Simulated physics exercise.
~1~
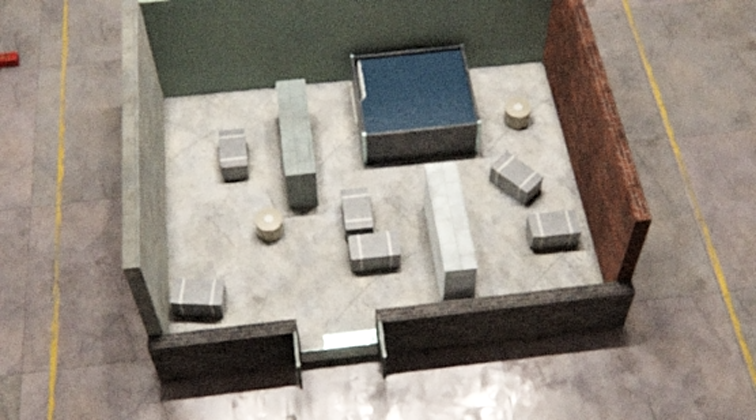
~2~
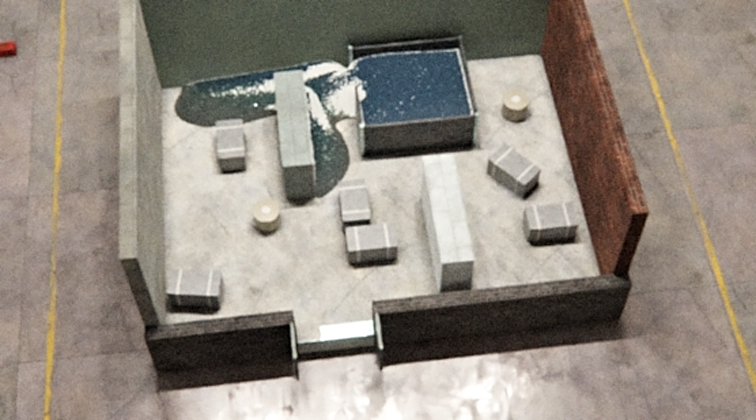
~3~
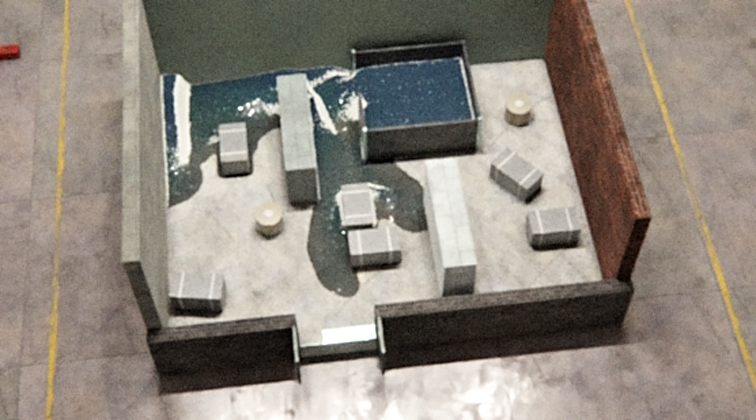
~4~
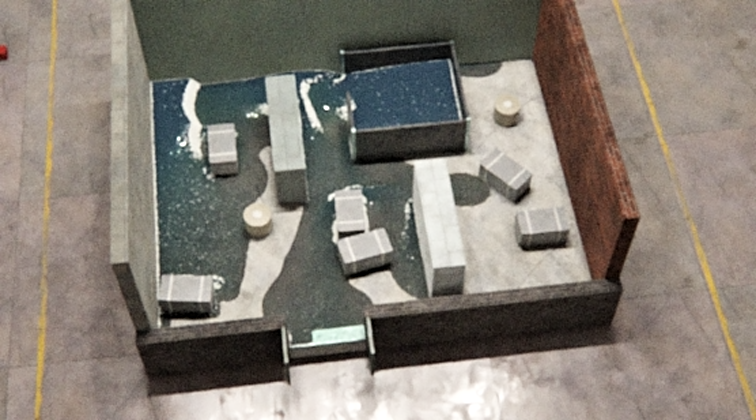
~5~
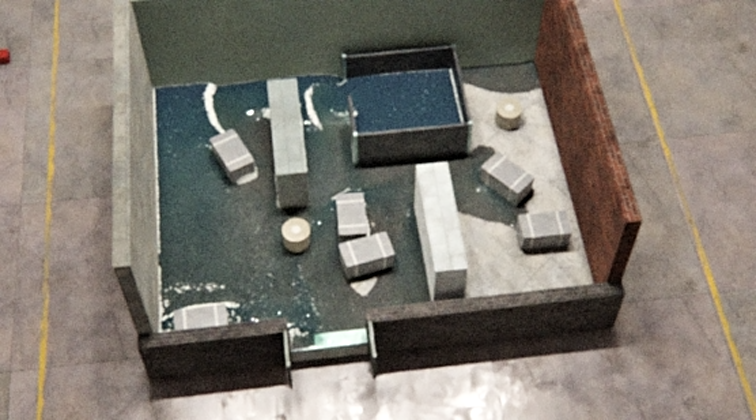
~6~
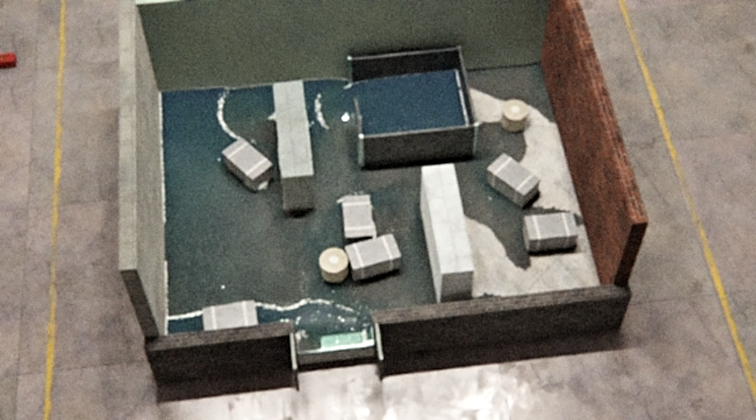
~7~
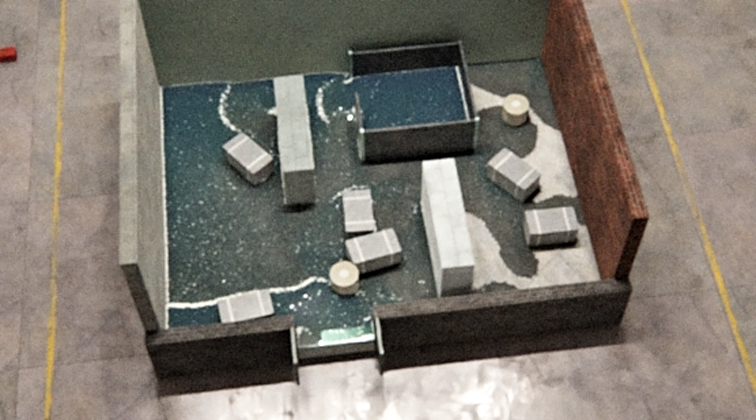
Walled warehouse bay flooding as water bursts from the tank's left side, spreading around trunks and shifting a few, right edge staying dry.
